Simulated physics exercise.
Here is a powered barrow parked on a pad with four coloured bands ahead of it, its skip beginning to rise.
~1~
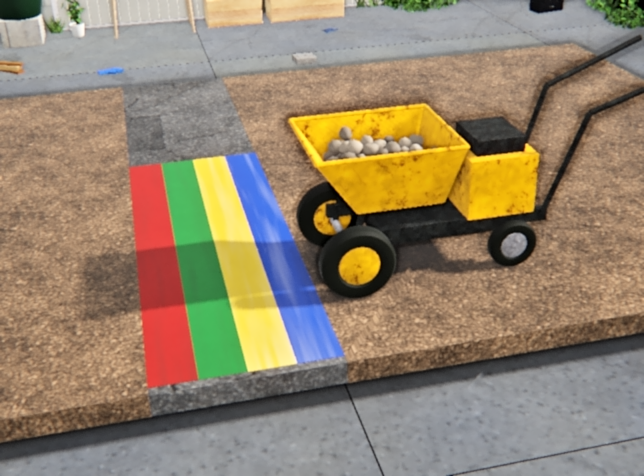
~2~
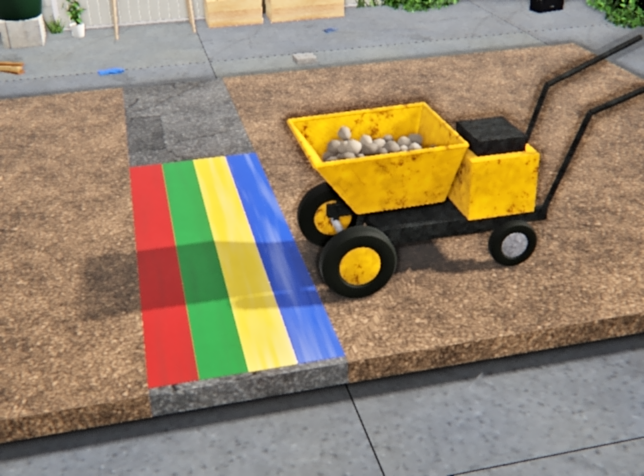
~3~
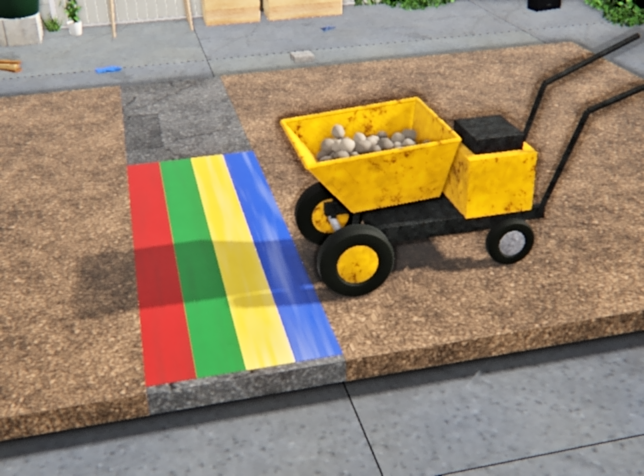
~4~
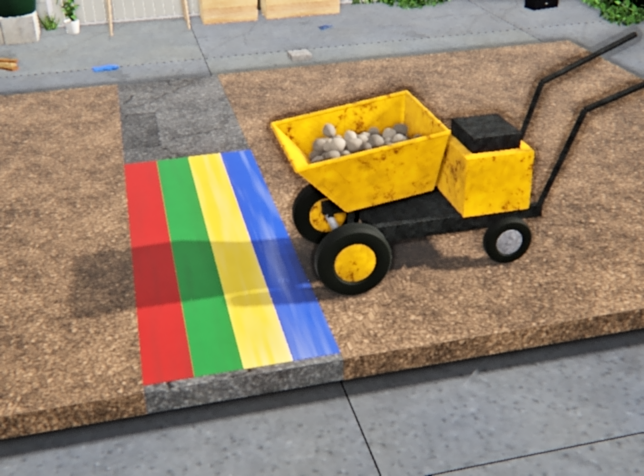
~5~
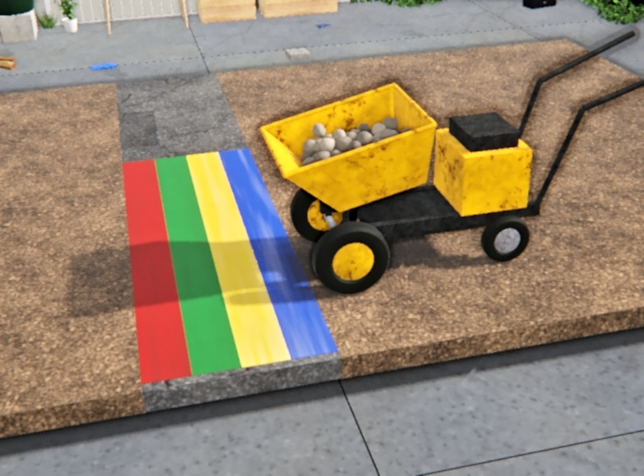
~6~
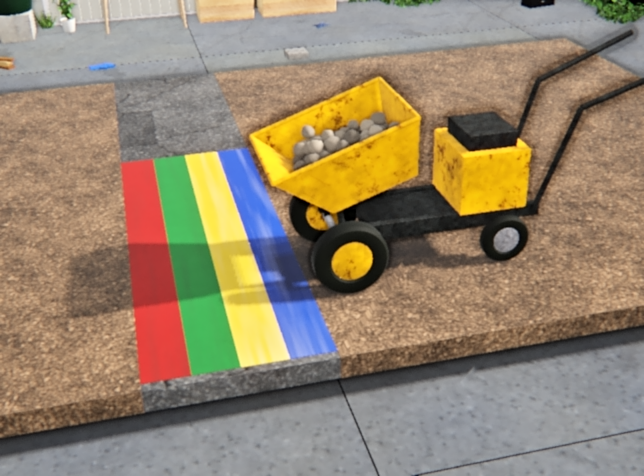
A yellow barrow loaded with rounded stones stood beside red, green, yellow and blue stripes, its skip level at first, then gradually tilting forward to the left while the stones stayed inside.
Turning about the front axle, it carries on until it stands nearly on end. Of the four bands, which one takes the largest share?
Green.
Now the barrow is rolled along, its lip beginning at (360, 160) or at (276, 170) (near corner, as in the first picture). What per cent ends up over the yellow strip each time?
The first spot gives roughly 50 %; the second gives roughly 0 %.
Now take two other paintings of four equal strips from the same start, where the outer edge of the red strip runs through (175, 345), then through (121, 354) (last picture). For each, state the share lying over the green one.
The first case gives around 30 %, the second around 50 %.
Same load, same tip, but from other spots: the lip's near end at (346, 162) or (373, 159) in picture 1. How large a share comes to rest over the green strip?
30 % and 20 %.
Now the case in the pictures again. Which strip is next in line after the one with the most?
Next in line comes the red strip.
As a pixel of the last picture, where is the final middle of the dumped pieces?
About pixel (186, 280).
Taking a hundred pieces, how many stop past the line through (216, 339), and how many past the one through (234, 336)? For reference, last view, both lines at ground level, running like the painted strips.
Close to 60 and 80 per cent respectively.
Soon after the last picture, skip tipped steeply; all in the skip.
A little later, skip tipped right over; most in the skip; a small part over the green strip; a stray few over the red strip.
Later still, skip tipped right over; about a quarter in the skip; a small part over the yellow strip; about half over the green strip; about a quarter over the red strip; a stray few off the paint.
By the end, skip tipped right over; about a quarter in the skip; none over the blue strip; a small part over the yellow strip; about half over the green strip; about a quarter over the red strip; a stray few off the paint.
